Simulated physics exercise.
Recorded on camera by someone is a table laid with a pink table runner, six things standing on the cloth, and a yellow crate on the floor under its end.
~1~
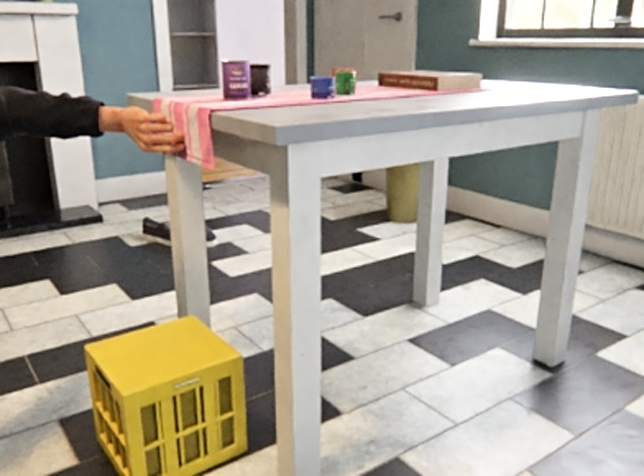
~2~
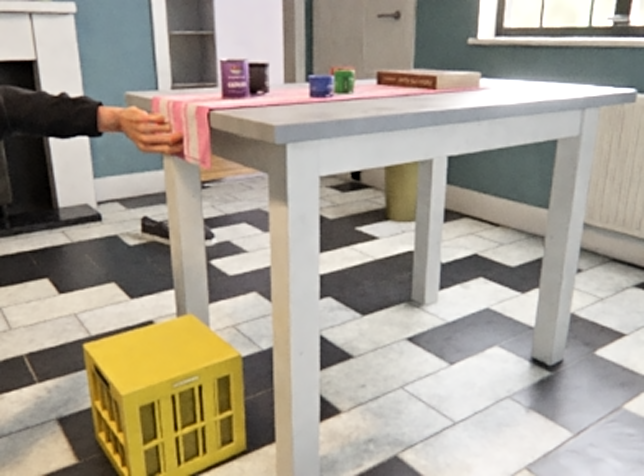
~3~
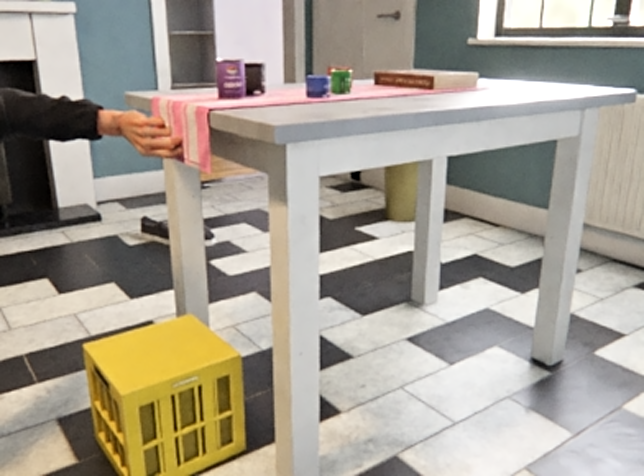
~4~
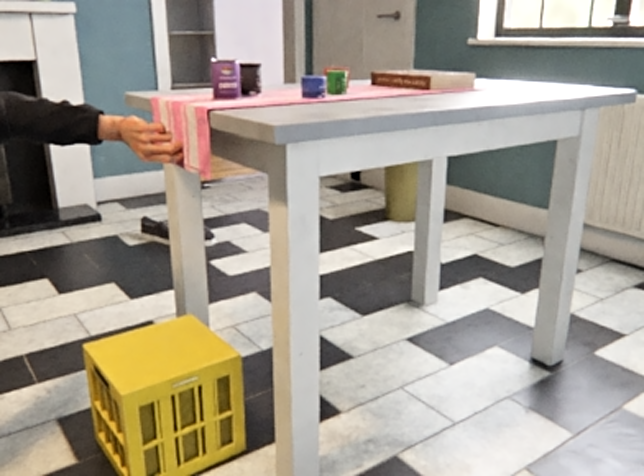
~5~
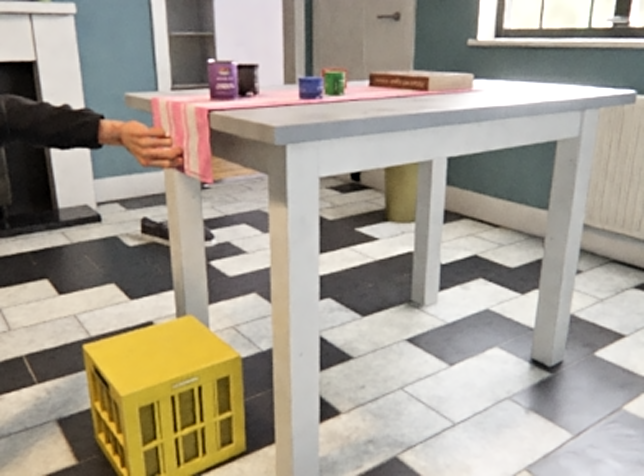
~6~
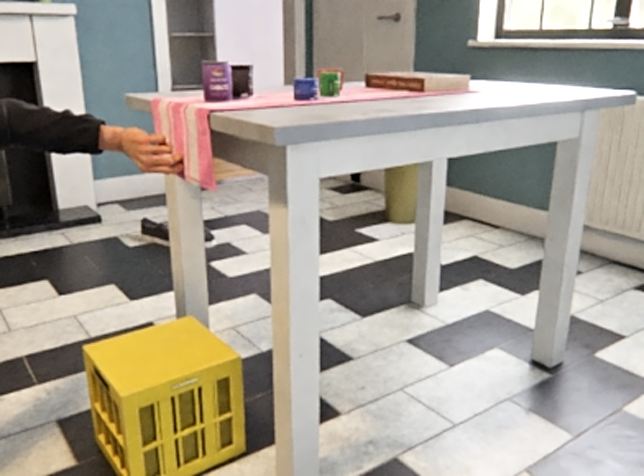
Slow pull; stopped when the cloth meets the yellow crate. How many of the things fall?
Count: Four.
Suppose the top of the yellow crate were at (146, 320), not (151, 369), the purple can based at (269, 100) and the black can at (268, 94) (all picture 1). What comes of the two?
As for the purple can, it leaves the top; as for the black can, it leaves the top.
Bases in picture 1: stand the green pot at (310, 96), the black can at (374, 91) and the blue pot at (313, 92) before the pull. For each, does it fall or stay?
The green pot ends up off; the black can stays put; the blue pot ends up off.
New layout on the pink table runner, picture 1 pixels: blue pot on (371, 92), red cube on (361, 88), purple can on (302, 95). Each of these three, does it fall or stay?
Briefly: Blue pot stays; red cube stays; purple can drops.
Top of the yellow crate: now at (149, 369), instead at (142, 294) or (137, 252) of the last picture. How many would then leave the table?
Going over the edge would be 2 and 1.
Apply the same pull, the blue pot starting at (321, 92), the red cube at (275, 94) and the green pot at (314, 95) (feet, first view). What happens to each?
The blue pot topples down; the red cube topples down; and the green pot topples down.
Soon after, hem near (183, 207); all still up.
Then, hem near (185, 259); purple can and black can gone.
Further on, hem near (187, 317); purple can, black can and blue pot gone.
At rest, hem on the crate; purple can, black can, blue pot and green pot gone. Over the edge go four.
